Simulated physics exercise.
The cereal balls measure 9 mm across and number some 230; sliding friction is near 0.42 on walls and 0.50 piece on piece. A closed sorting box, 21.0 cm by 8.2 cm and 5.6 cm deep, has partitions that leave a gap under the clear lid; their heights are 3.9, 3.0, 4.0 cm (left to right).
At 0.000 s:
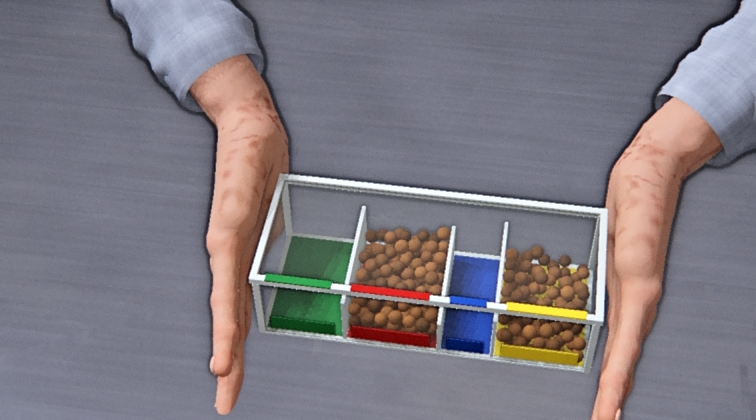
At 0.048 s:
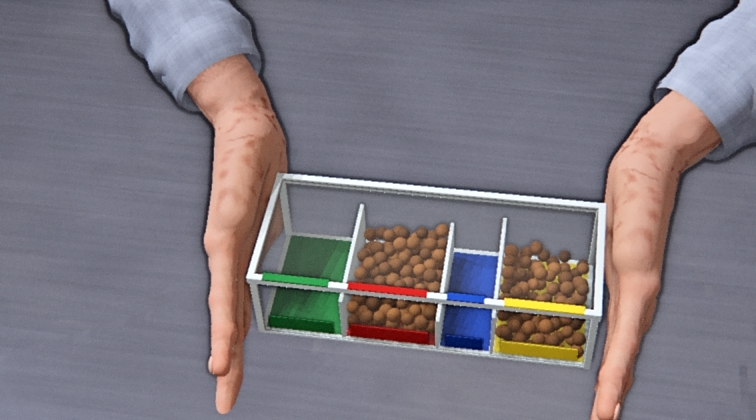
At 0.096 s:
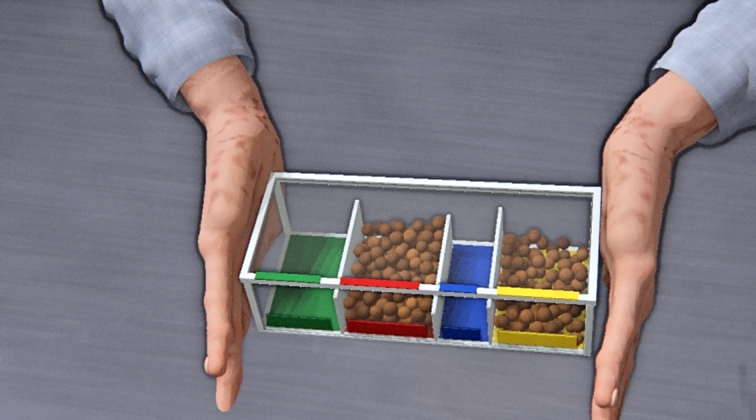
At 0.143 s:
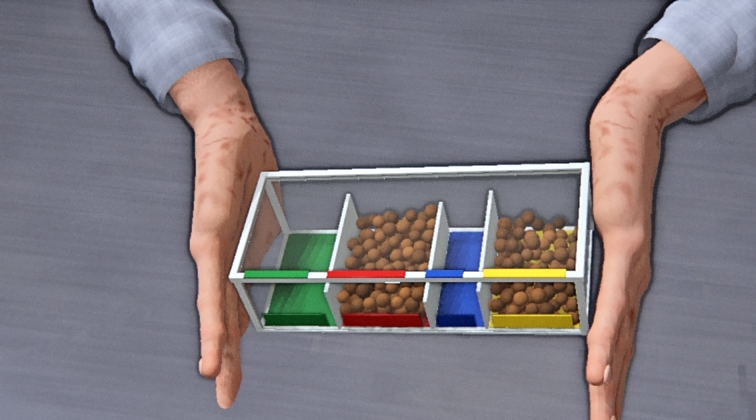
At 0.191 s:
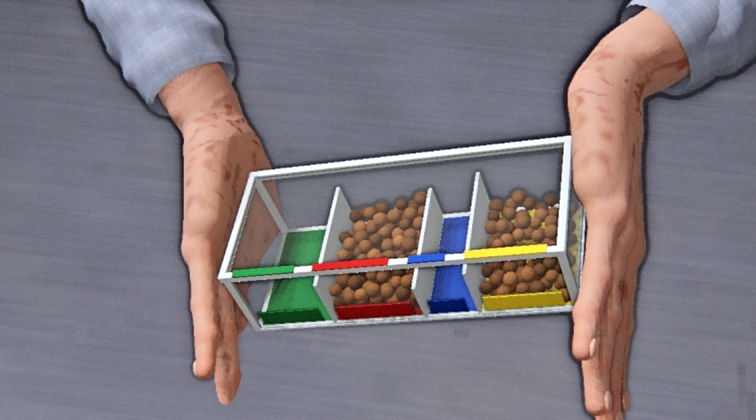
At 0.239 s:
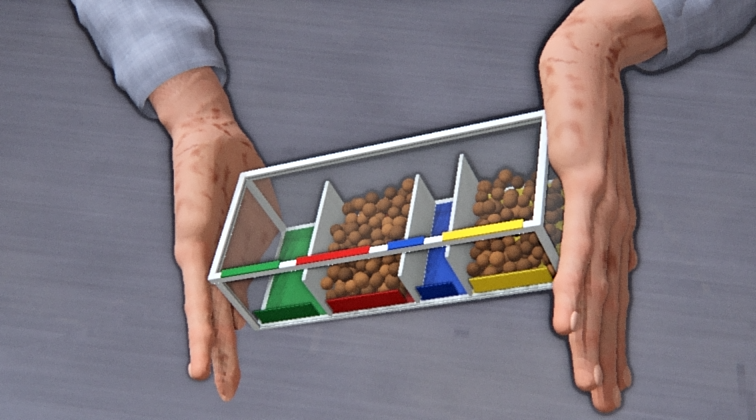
The clip opens on two hands holding a clear-lidded box with green, red, blue and yellow sections, brown balls filling much of the red and yellow ones. The hands tilt the box steadily, its right end rising and left front corner lowest, while the balls stay in their sections.
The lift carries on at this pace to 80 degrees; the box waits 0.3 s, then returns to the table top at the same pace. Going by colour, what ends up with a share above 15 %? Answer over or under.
Red compartment: Over; blue compartment: Under; green compartment: Over; yellow compartment: Over.
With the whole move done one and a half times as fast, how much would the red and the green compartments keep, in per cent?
Red 45; green 35.
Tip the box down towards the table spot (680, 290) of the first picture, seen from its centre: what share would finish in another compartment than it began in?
Some 30 per cent.
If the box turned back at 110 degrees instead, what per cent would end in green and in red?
Then: Green 25; red 45.
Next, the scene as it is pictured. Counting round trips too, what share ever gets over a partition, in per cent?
Roughly 25 per cent.
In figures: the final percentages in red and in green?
Red 50, green 20.
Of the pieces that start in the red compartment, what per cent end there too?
About 80 per cent.
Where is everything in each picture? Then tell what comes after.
Box tilt 0 degrees, front corners at (257, 277) and (596, 318); red 60 %, yellow 40 %, in the first frame.
Box tilt 1 degrees, front corners at (254, 276) and (594, 312), in the second frame.
Box tilt 5 degrees, front corners at (248, 276) and (589, 297), lowest corner left front, in the third frame.
Box tilt 11 degrees, front corners at (237, 275) and (576, 274), lowest corner left front, in the fourth frame.
Box tilt 18 degrees, front corners at (227, 275) and (558, 248), lowest corner left front, in the fifth frame.
Box tilt 24 degrees, front corners at (217, 276) and (535, 223), lowest corner left front; red 60 %, yellow 40 %. Its pace works out near 135 degrees a second, in the sixth frame.
After 0.91 s, tilt 80 degrees; red 55 %, green 15 %, yellow 35 %.
After 1.36 s, tilt 42 degrees; red 50 %, green 20 %, yellow 30 %.
Then, at 1.89 s, tilt 0 degrees; red 50 %, green 20 %, yellow 30 %.
In the end, at 2.6 s, red 50 %, blue 0 %, green 20 %, yellow 30 %.
